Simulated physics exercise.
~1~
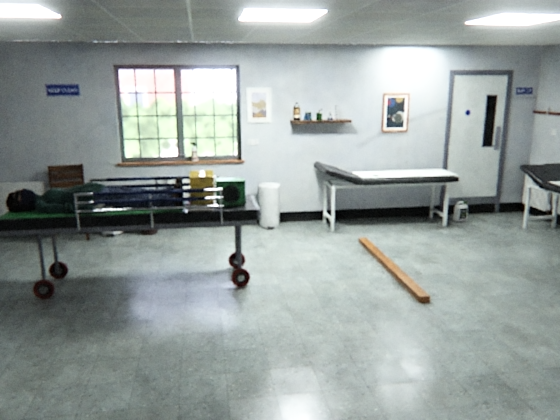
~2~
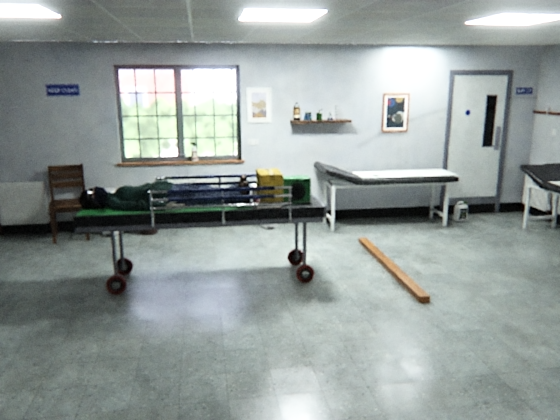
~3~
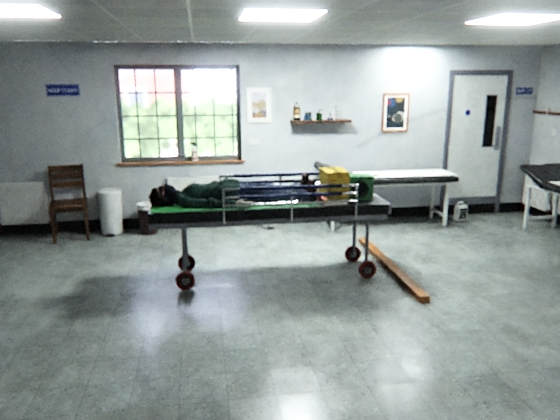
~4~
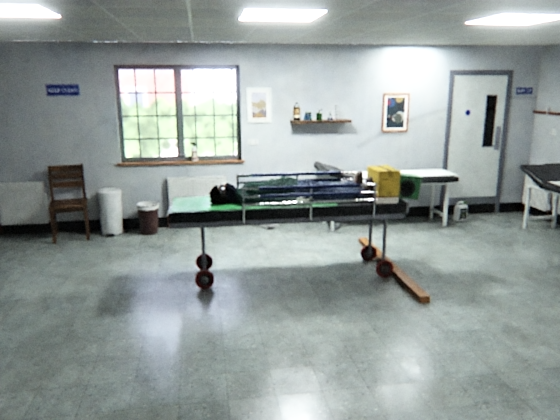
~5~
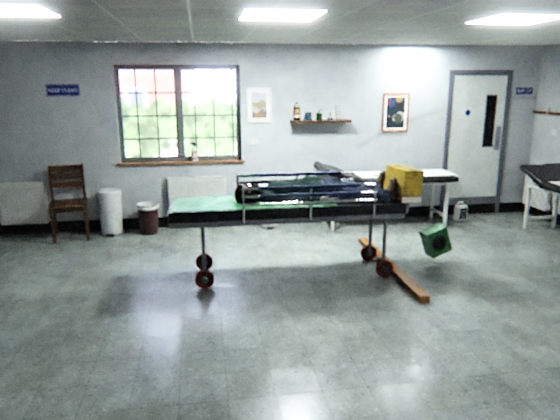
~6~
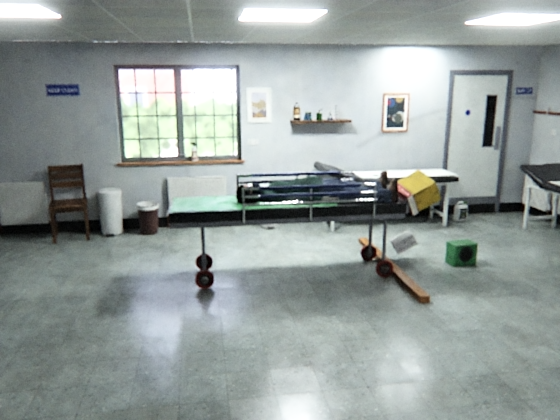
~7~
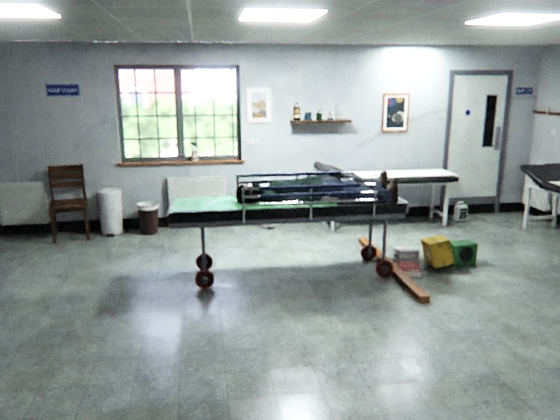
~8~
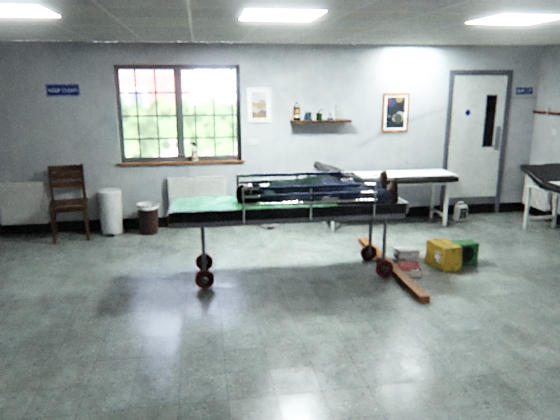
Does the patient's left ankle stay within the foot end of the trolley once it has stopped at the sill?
Yes, the patient slides toward the foot end, but the left ankle comes to rest short of it.
